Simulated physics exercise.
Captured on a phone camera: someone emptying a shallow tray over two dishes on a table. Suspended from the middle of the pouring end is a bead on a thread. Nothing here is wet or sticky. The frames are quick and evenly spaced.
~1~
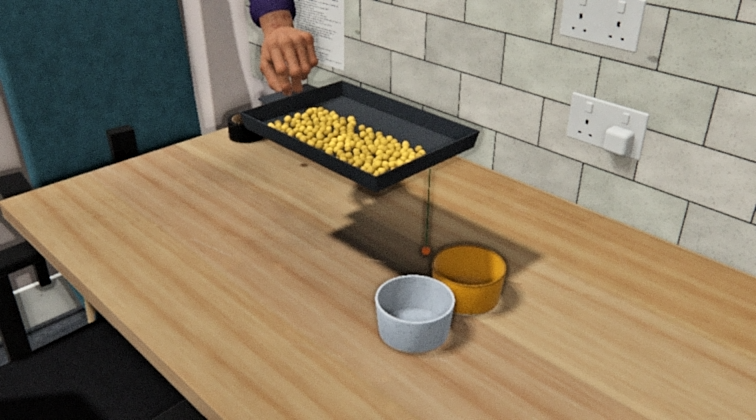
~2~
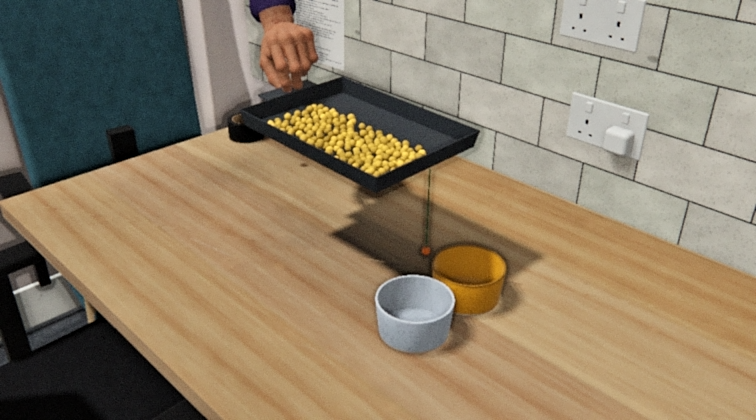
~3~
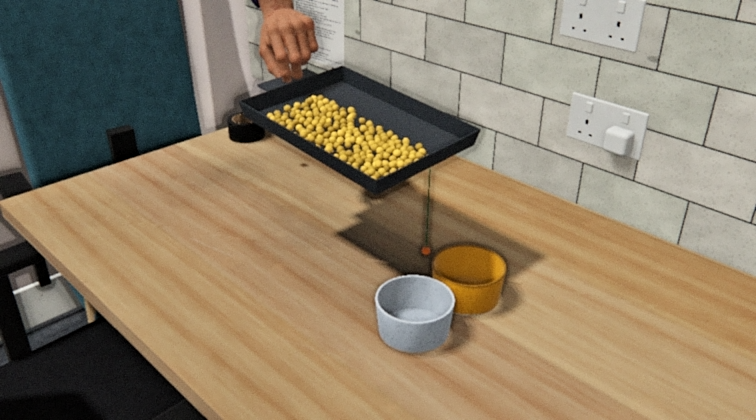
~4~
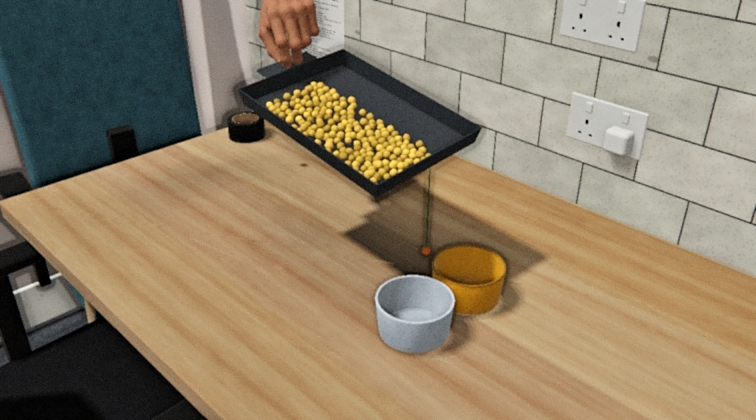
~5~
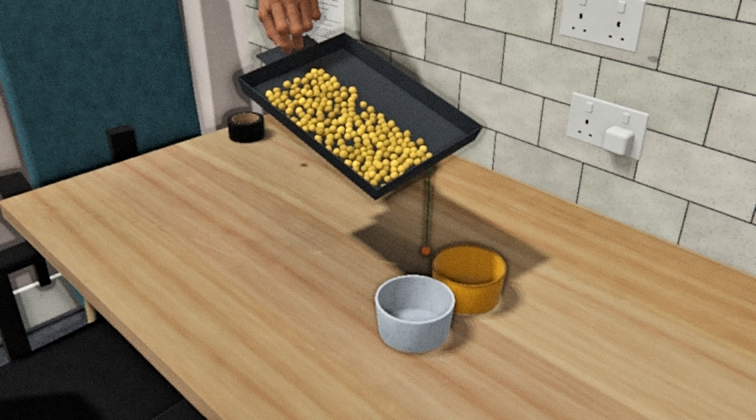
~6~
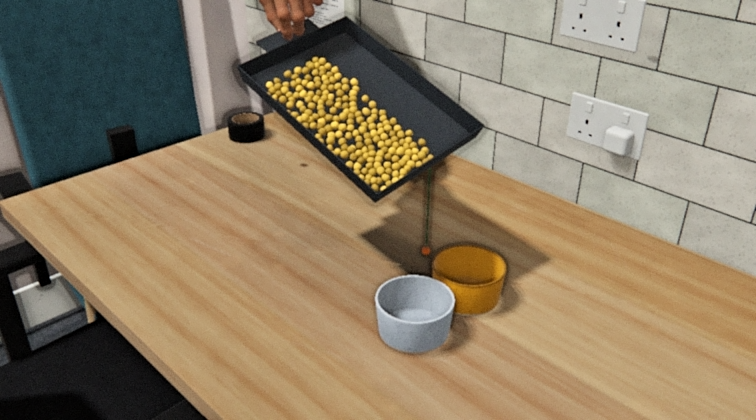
In the video, a hand at the far end of a dark tray of small yellow balls gradually raises that end, tilting the tray toward its lower near corner above a pale dish and an orange dish on a wooden table.
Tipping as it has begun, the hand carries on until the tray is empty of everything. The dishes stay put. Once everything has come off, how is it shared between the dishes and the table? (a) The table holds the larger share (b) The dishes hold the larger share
The dishes hold the larger share.
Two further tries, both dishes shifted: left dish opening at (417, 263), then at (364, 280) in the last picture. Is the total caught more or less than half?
Shy of half, then shy of half.
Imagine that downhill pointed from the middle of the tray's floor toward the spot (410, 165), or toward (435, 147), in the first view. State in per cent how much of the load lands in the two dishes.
80 per cent, then 30 per cent.
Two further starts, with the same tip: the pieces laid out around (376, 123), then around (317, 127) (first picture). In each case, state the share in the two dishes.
First case: Close to 60 %; second case: Close to 60 %.
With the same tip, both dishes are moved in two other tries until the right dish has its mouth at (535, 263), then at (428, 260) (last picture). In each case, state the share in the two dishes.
You'd get 0 in a hundred the first time and 70 in a hundred the second.
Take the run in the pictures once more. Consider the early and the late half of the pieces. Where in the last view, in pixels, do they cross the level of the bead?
I'd say around (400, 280) at first, then around (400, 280).
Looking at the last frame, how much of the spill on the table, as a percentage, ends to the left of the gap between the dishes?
That would be roughly 90 per cent.
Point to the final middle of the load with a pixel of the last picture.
(408, 325).
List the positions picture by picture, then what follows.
Corners of the pouring end at (376, 174) and (475, 131), level; middle of the load at (348, 142), puffed corn balls; left dish at (443, 330); right dish at (496, 293); bead on its thread at (426, 251), in the first frame.
Corners of the pouring end at (376, 175) and (475, 130), level; middle of the load at (348, 141), in the second frame.
Corners of the pouring end at (377, 178) and (476, 129), tipped barely, lowest at the left corner; middle of the load at (348, 137), in the third frame.
Corners of the pouring end at (377, 182) and (477, 127), tipped a little, lowest at the left corner; middle of the load at (349, 131), in the fourth frame.
Corners of the pouring end at (377, 186) and (478, 126), tipped clearly, lowest at the left corner; middle of the load at (349, 126), in the fifth frame.
Corners of the pouring end at (378, 190) and (480, 125), tipped clearly, lowest at the left corner; middle of the load at (351, 122), a small part on the move; left dish at (443, 330); right dish at (496, 293), in the sixth frame.
Soon, tray tipped steeply; all on the tray.
A while on, tray tipped past a quarter turn; about half on the tray; a small part in the left dish; a stray few outside both; about a third in the air.
Towards the end, tray tipped past a quarter turn; most in the left dish; a stray few in the right dish; about a quarter outside both.
Finally, tray tipped past a quarter turn; most in the left dish; a stray few in the right dish; about a quarter outside both.
